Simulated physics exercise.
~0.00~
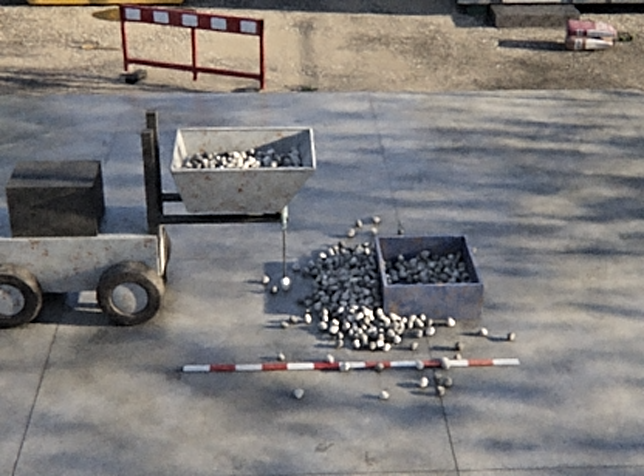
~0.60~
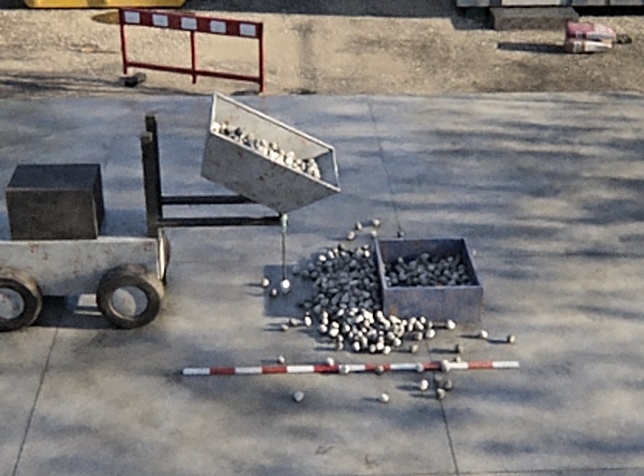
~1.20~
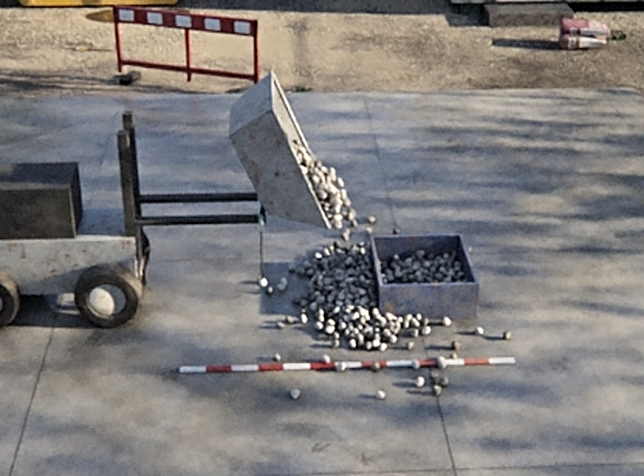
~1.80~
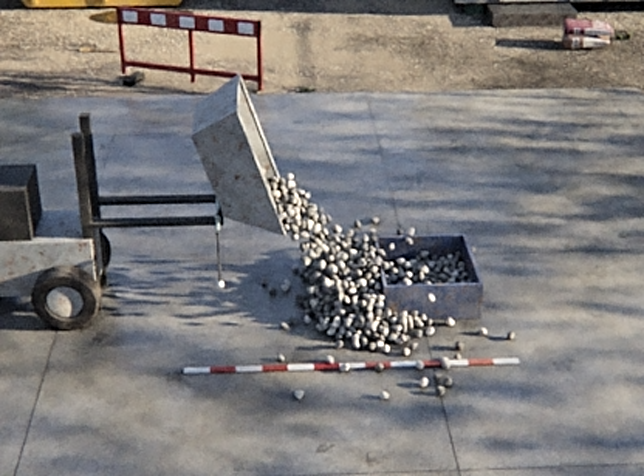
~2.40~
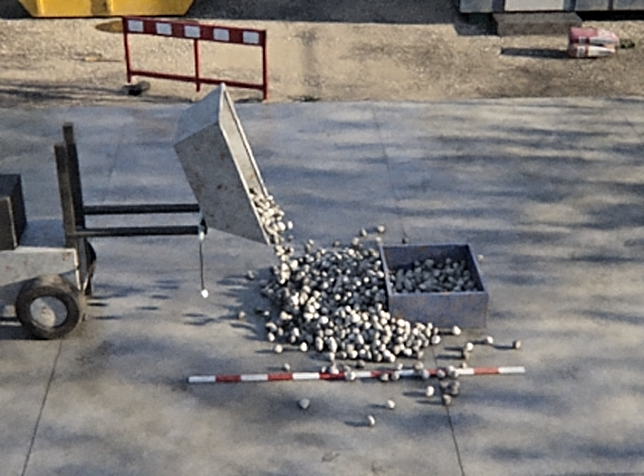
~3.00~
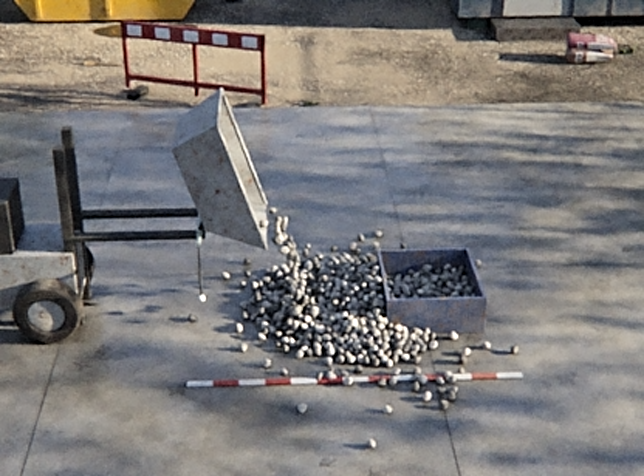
A fork truck tips its skip and backs left, spilling stones mostly short of the bin.
